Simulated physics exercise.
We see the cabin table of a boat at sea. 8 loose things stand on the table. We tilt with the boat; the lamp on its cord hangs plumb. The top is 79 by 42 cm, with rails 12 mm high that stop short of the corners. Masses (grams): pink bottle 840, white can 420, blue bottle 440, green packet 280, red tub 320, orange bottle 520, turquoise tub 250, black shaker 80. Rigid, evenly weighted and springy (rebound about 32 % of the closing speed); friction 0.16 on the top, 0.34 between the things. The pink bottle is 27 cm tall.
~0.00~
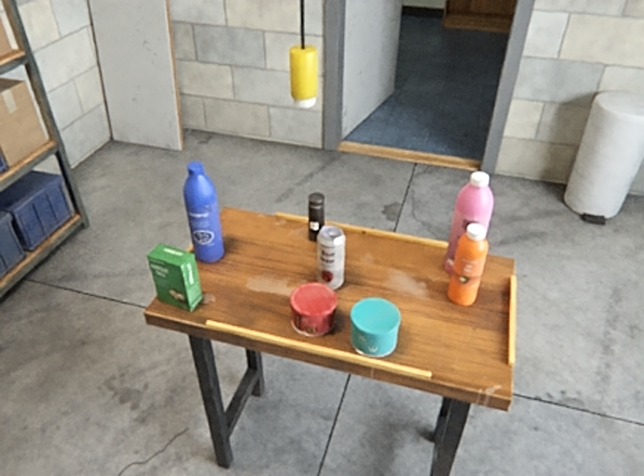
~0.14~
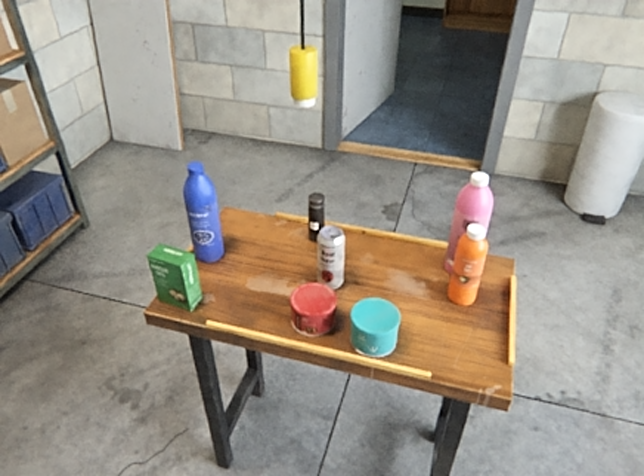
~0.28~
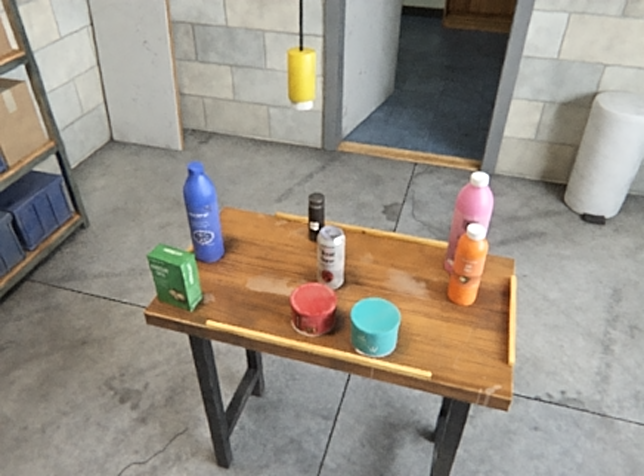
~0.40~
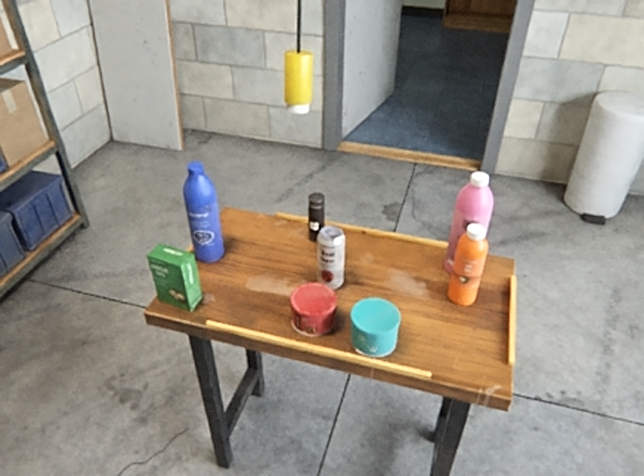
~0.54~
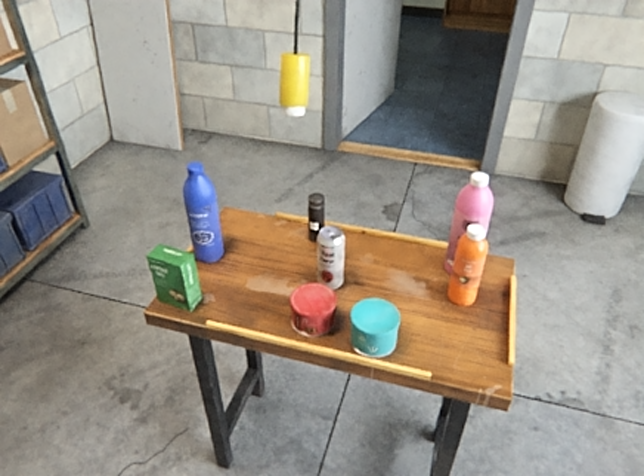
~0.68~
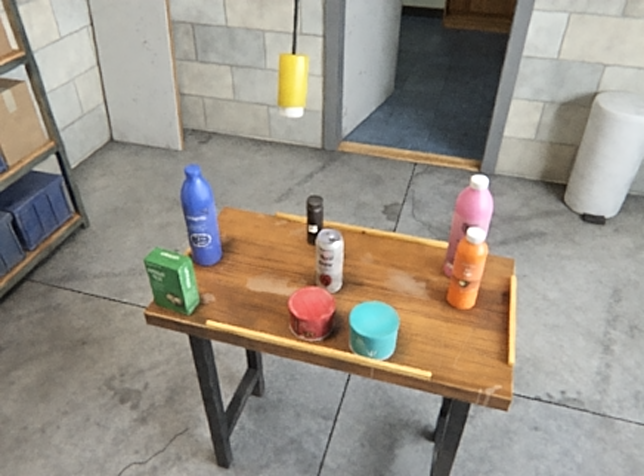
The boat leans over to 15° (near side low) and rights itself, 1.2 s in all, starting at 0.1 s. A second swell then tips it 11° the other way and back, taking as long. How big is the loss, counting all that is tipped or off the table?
Things lost: Just one.
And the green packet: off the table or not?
The green packet ends off the table.
After 1.08 s, boat heeled 4°, near side down; green packet now off the table; pink bottle slid 13 cm near (465, 259); white can slid 7 cm near (322, 279).
After 1.48 s, boat heeled 2°, far side down; pink bottle slid 17 cm near (464, 270); white can slid 7 cm near (322, 279); orange bottle slid 17 cm.
At rest (3.0 s), off the table, green packet; not toppled but over 5 cm from the start, pink bottle, blue bottle, orange bottle and black shaker; the other 3 in place, give or take 5 cm. Seen from the same camera at the end, pink bottle near (465, 262), white can near (326, 272).
